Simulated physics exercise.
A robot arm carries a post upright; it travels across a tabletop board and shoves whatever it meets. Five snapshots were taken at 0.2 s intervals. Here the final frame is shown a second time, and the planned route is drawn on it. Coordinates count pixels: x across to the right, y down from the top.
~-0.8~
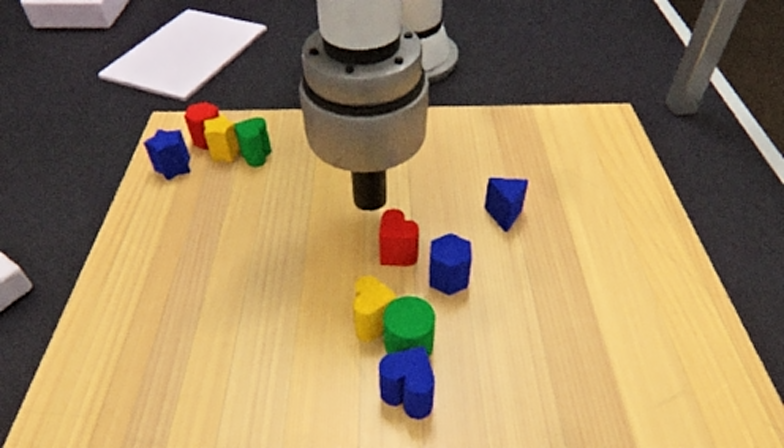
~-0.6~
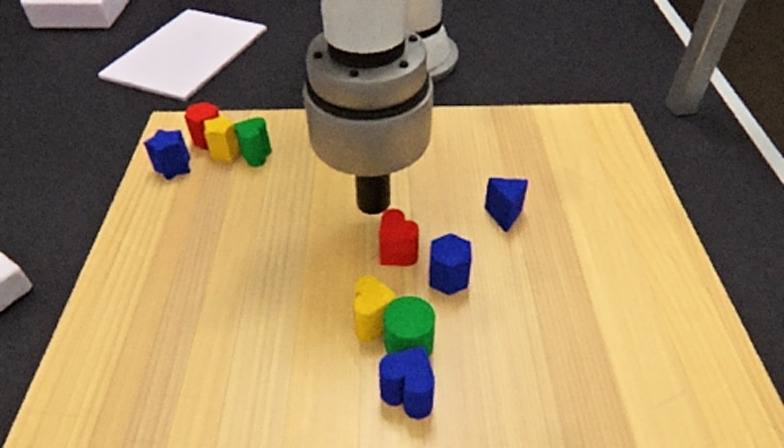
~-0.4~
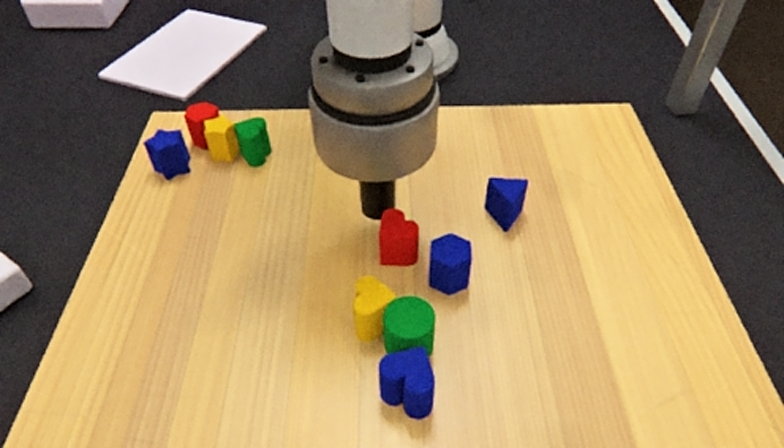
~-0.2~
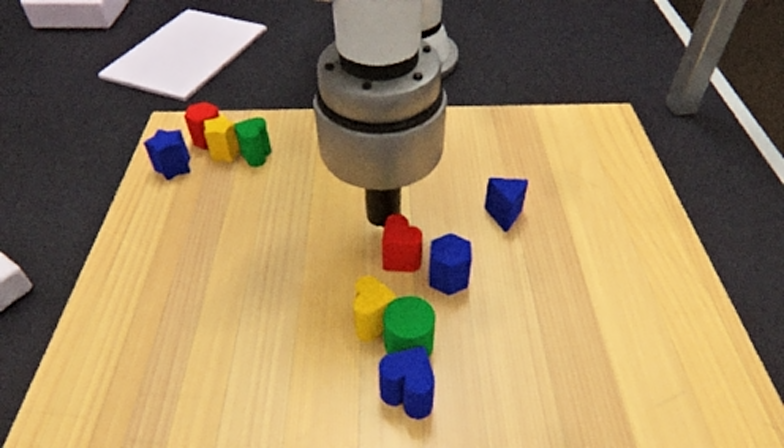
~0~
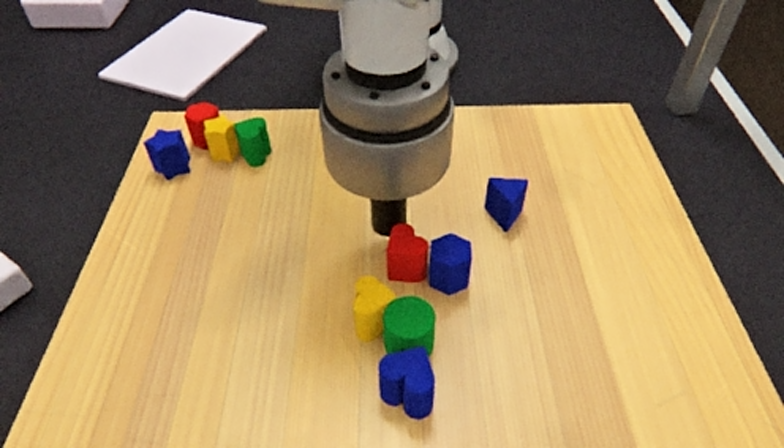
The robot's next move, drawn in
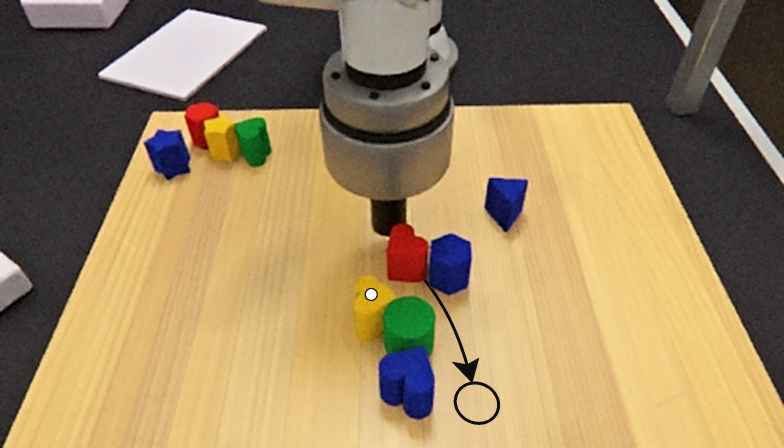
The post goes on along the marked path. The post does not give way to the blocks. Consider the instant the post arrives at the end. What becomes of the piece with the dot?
Right where it was.
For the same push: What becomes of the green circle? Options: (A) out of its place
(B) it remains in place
I'll go with A - out of its place.
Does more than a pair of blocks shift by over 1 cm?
That would be a yes.
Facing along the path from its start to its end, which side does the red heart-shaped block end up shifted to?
It is pushed towards the right-hand side.
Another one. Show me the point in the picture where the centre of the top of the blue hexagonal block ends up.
The middle of its upper face will lie at (484, 267).
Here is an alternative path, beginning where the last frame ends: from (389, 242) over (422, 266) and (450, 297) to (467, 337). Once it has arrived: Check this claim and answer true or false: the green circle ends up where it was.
False - the claim does not hold.
Drawn move, from (389, 242) over (444, 308) to (477, 403); the dot is on the yellow heart-shaped block.
What follows on the original path. One third of the way, post at (429, 267); red heart-shaped block at (426, 288), turned 60° clockwise; green circle at (407, 326); blue hexagonal block at (472, 259), turned 35° anticlockwise.
Two thirds of the way, post at (459, 319); red heart-shaped block at (442, 338); green circle at (388, 344); blue hexagonal block at (484, 267), turned 80° anticlockwise.
At the end, post at (480, 387); yellow heart-shaped block still; red heart-shaped block at (436, 369), turned 165° clockwise; green circle at (388, 344); blue hexagonal block at (484, 267), turned 80° anticlockwise.
